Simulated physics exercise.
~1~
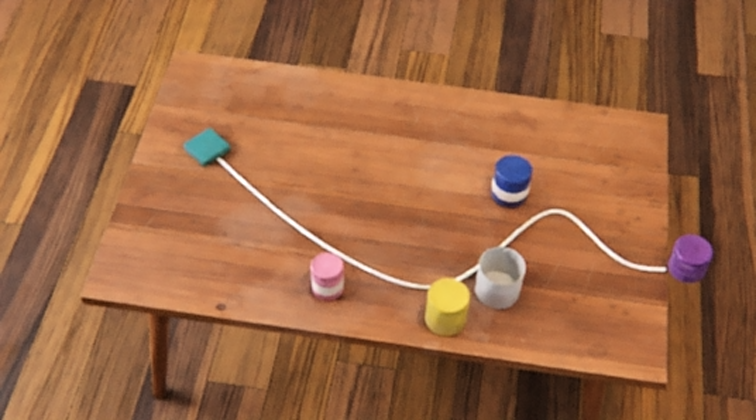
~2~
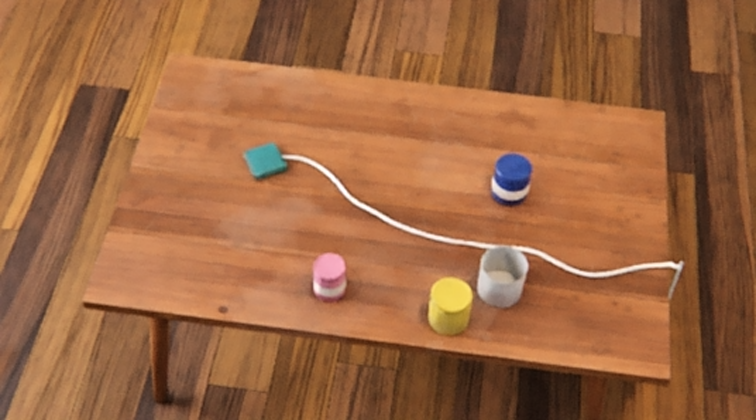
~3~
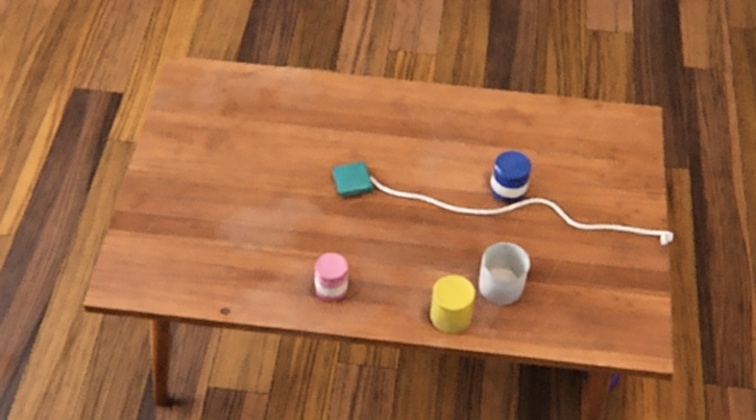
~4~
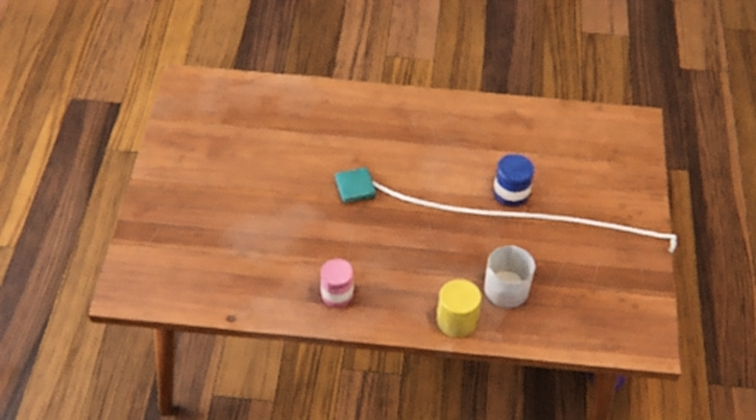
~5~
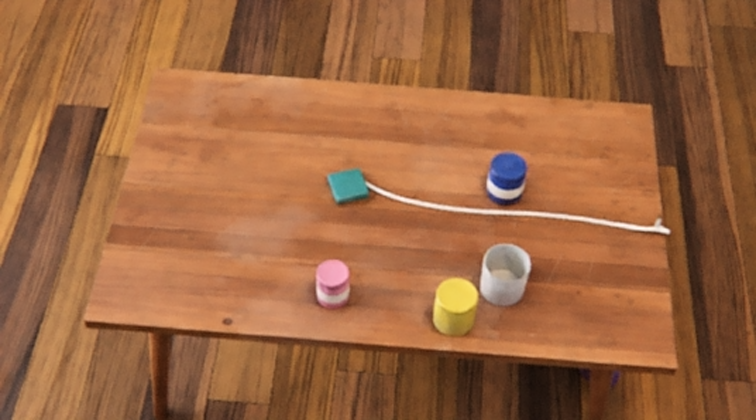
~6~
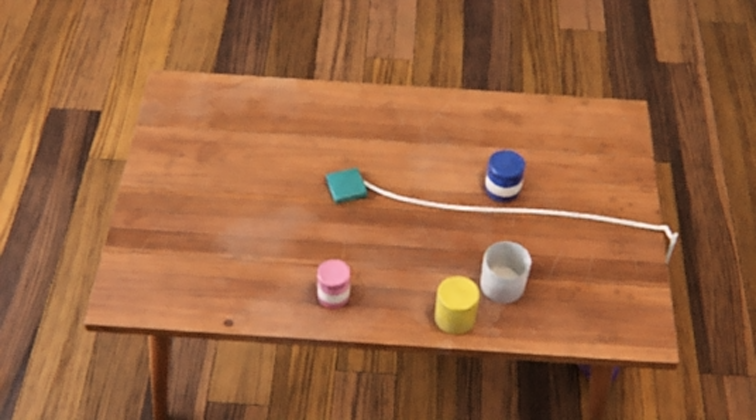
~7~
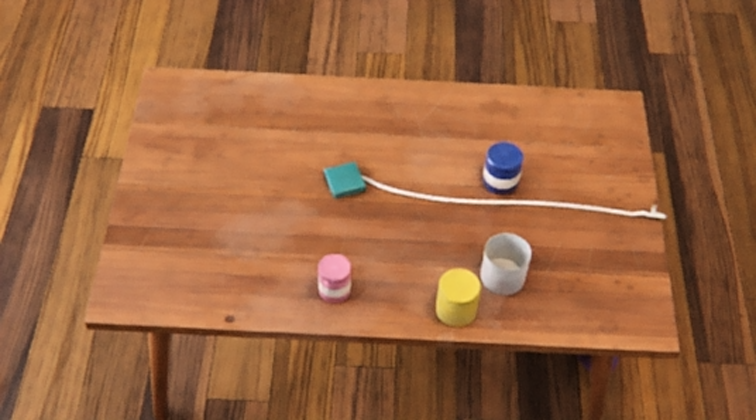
To begin with, a small teal block lies near the upper left of a wooden table, joined by a curving white cable to a purple object just off the right edge. A pink tin, a yellow tub, a whitish cup and a blue canister stand nearby. The purple object drops out of sight, and the cable straightens as the block slides right. The block travels a long way toward the middle while the cable shifts past the standing containers. Then it stops, still on the table, with the cable stretched to the right edge and the containers still upright.
